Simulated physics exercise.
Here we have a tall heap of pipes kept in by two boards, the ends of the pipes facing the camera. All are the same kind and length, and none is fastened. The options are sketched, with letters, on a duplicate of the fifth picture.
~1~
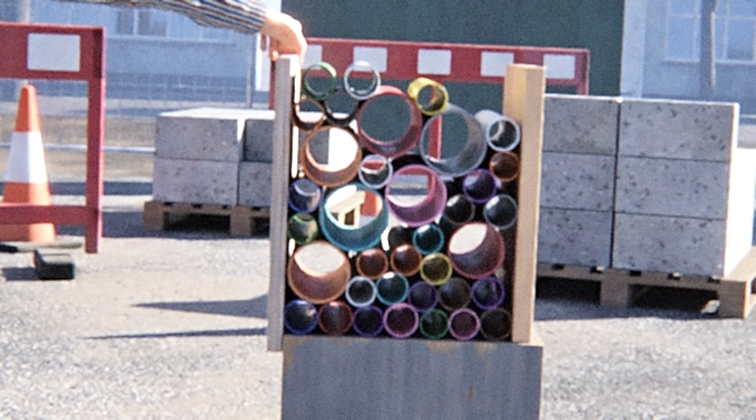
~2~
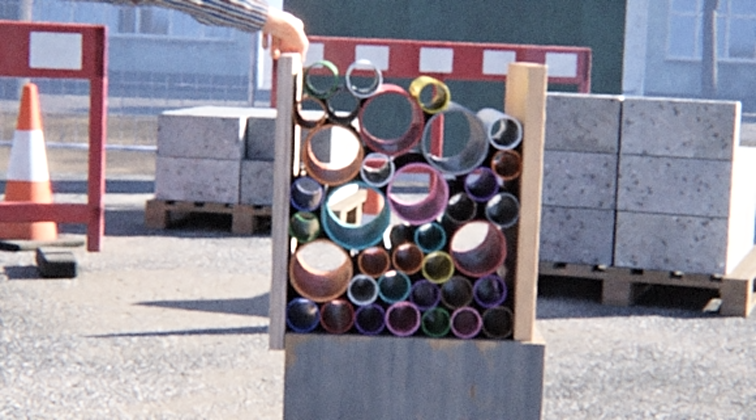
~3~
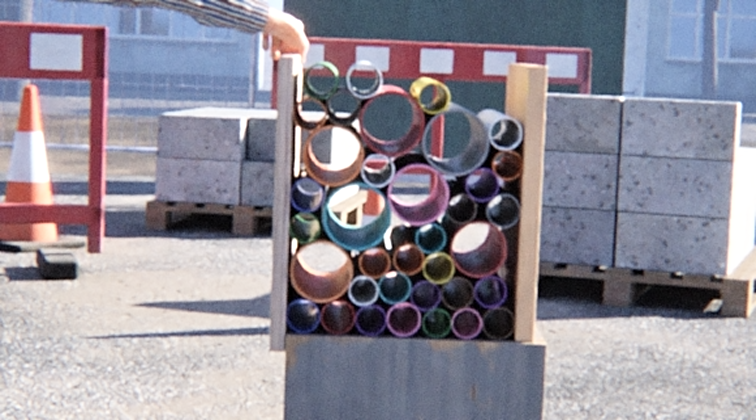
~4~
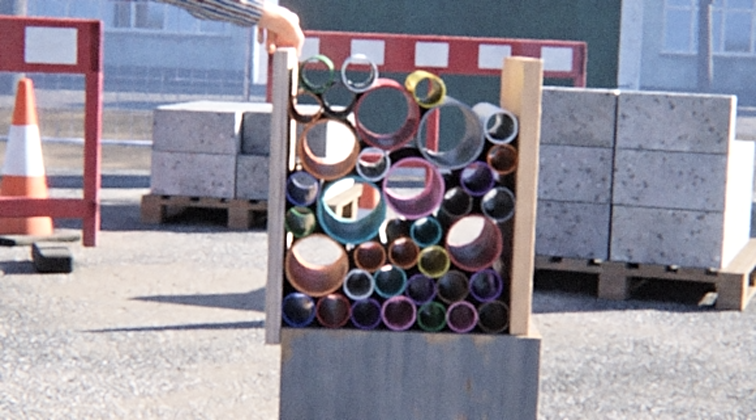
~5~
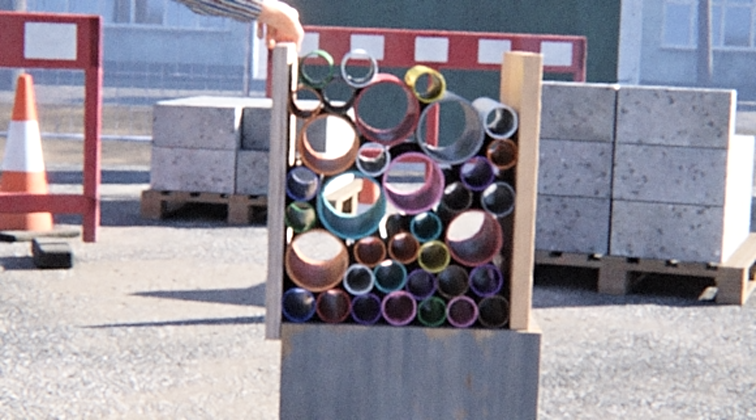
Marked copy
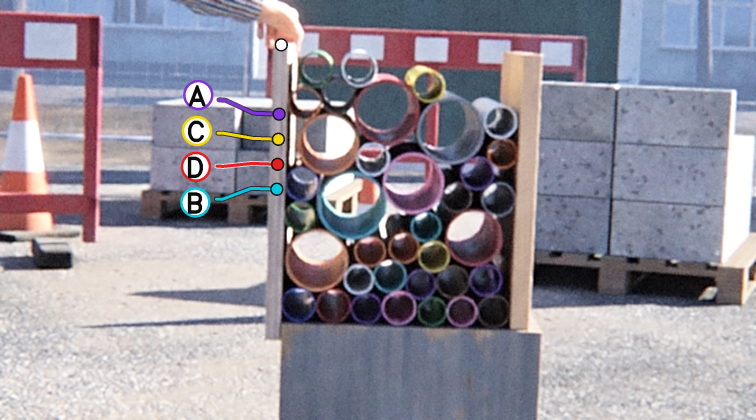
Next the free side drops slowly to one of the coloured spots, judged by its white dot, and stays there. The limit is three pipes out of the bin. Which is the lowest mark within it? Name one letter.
At most to B.
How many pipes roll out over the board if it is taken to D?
At D the number is two.
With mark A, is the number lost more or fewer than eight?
It loses fewer than eight.
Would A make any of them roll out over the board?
No, at A.
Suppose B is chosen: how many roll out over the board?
It comes to two.
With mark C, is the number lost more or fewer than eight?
It loses fewer than eight.
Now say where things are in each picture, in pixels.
The first frame shows a blue pipe (301, 317); a pink pipe (464, 325); a purple pipe (423, 296).
The second frame shows a purple pipe (425, 295); a red pipe (478, 248).
The third frame shows a blue pipe (307, 195); a white pipe (378, 171).
The fourth frame shows an orange pipe (305, 108); a yellow pipe (429, 92).
The fifth frame shows side board (282, 182); a blue pipe (299, 305); a pink pipe (462, 312).
On the copy, A at (279, 114); B at (277, 189); C at (278, 139); D at (277, 164); the white dot at (281, 45).
On B. First, top of the board (288, 108).
Then, top of the board (286, 179).
Finally, top of the board (285, 189), two out over the board.
By contrast, A none out over the board; C two out over the board; D two out over the board.
